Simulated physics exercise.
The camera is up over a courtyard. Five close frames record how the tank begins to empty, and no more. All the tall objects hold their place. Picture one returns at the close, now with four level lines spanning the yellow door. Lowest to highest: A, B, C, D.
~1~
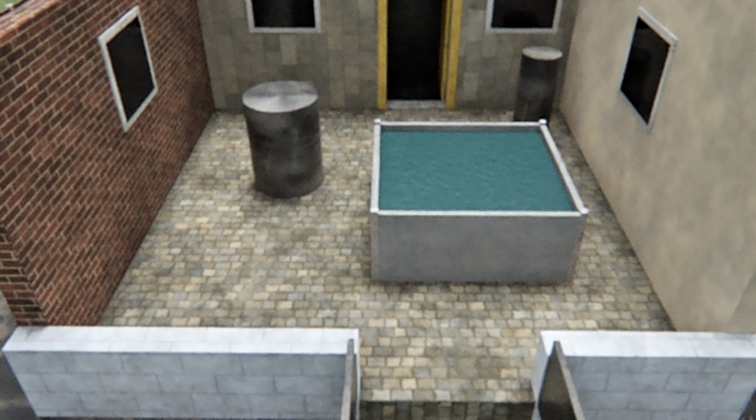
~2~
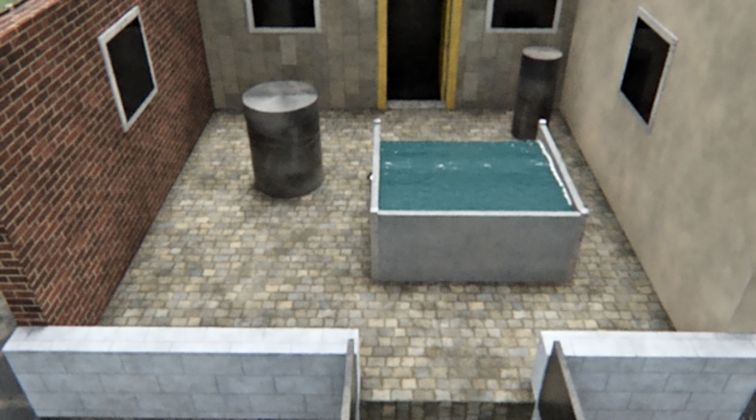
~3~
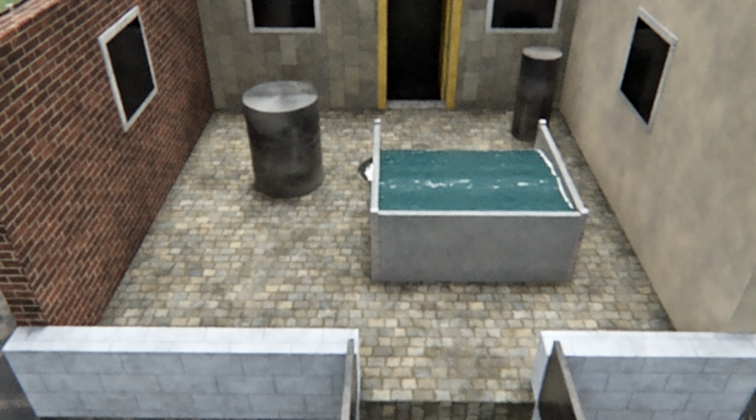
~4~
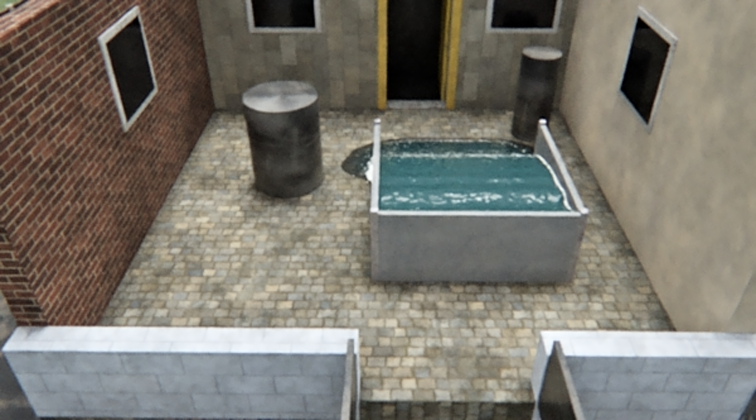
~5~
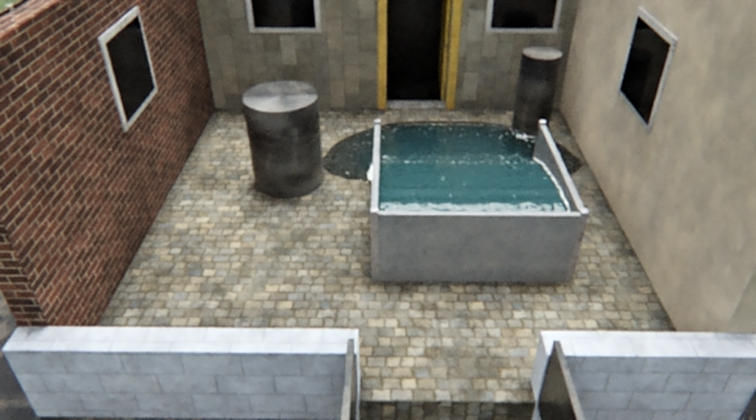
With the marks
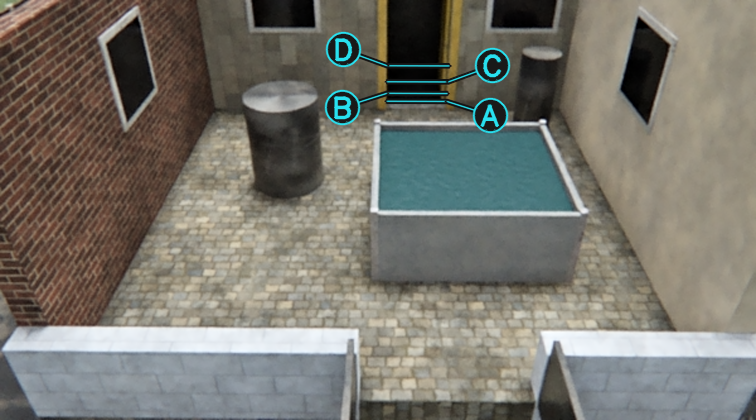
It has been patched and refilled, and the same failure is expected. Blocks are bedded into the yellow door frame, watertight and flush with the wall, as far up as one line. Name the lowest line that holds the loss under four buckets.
That is mark C.
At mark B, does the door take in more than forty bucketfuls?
No, it does not.
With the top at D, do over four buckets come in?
No, not at all.
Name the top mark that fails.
B it is.
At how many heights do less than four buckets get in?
Two of them.
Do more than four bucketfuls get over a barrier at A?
Yes, it does.
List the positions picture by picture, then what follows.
Water in the tank at rest, its middle at (467, 170); foot of the yellow doorway at (416, 108); open gate at (450, 326), in the first picture.
Water covers 3 % of the ground, its front hidden from here, in the second picture.
Water covers 6 % of the ground, its front hidden from here, in the third picture.
Water covers 11 % of the ground, its front hidden from here, in the fourth picture.
Front seen at (346, 142), 18 % of the ground wet, in the fifth picture.
On the marked copy, A at (416, 101); B at (417, 93); C at (417, 81); D at (418, 65); from the bottom up A, B, C, D.
If A is chosen, dozens of bucketfuls pour in.
If B is chosen, about 14 bucketfuls get in.
If C is chosen, a splash gets over, under a bucket.
If D is chosen, nothing gets over.
